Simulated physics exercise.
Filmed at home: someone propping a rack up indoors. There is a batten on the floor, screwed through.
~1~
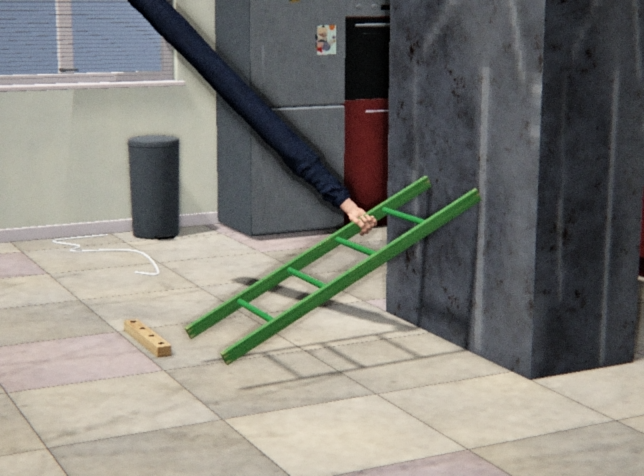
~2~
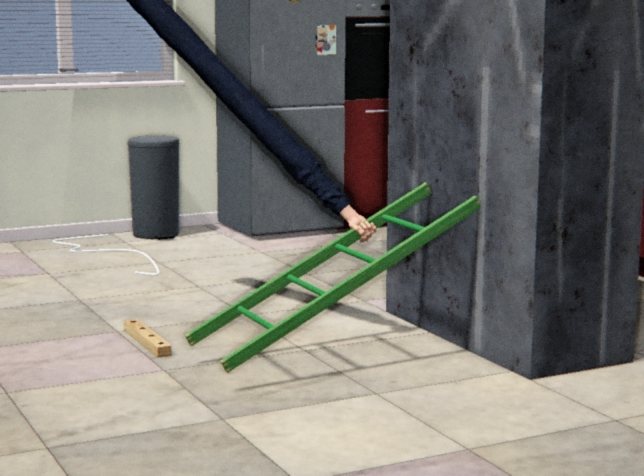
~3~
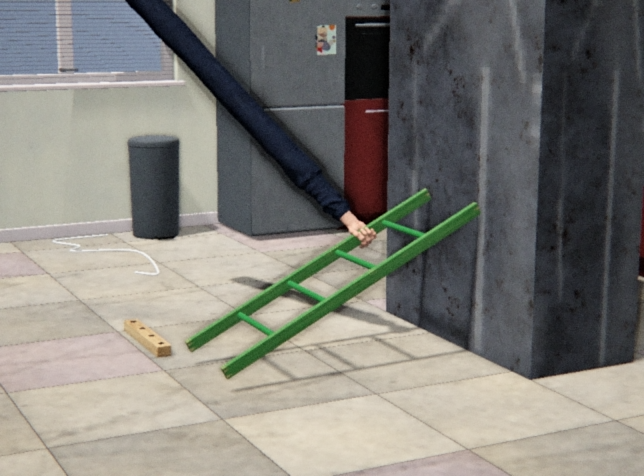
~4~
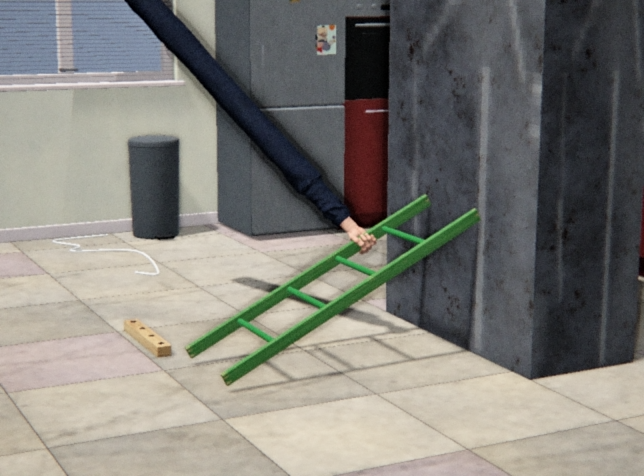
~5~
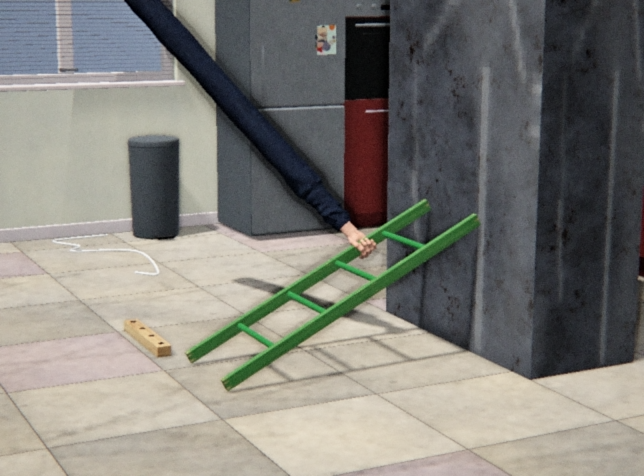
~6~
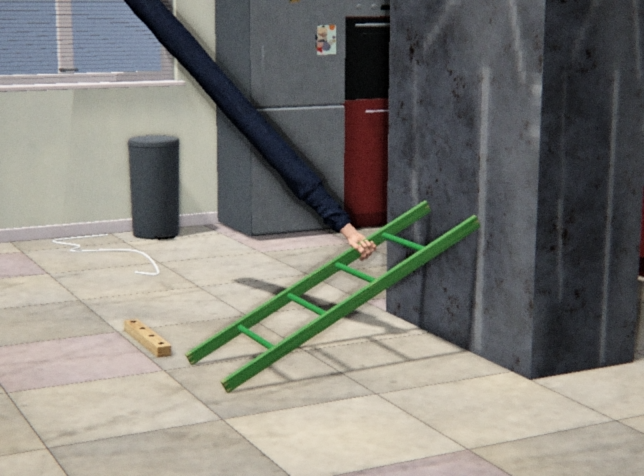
A green ladder-like rack, gripped near its upper end by a hand in a dark blue sleeve reaching in from the upper left, leans at a low slant against a mottled dark grey pillar. The fixed, slightly raised view shows a pale tiled room with a window, grey bin, white cord, grey cabinets and a yellowish batten left of the rack. The hand lowers the rack slightly, its feet shifting a little toward the viewer, then holds it still.
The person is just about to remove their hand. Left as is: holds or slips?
It's going to go down, I think.
Then, 0.28 s after the last picture, green rack tipped 11° from how it was near (326, 316).
At rest, the green rack slides out and falls, near (319, 356).
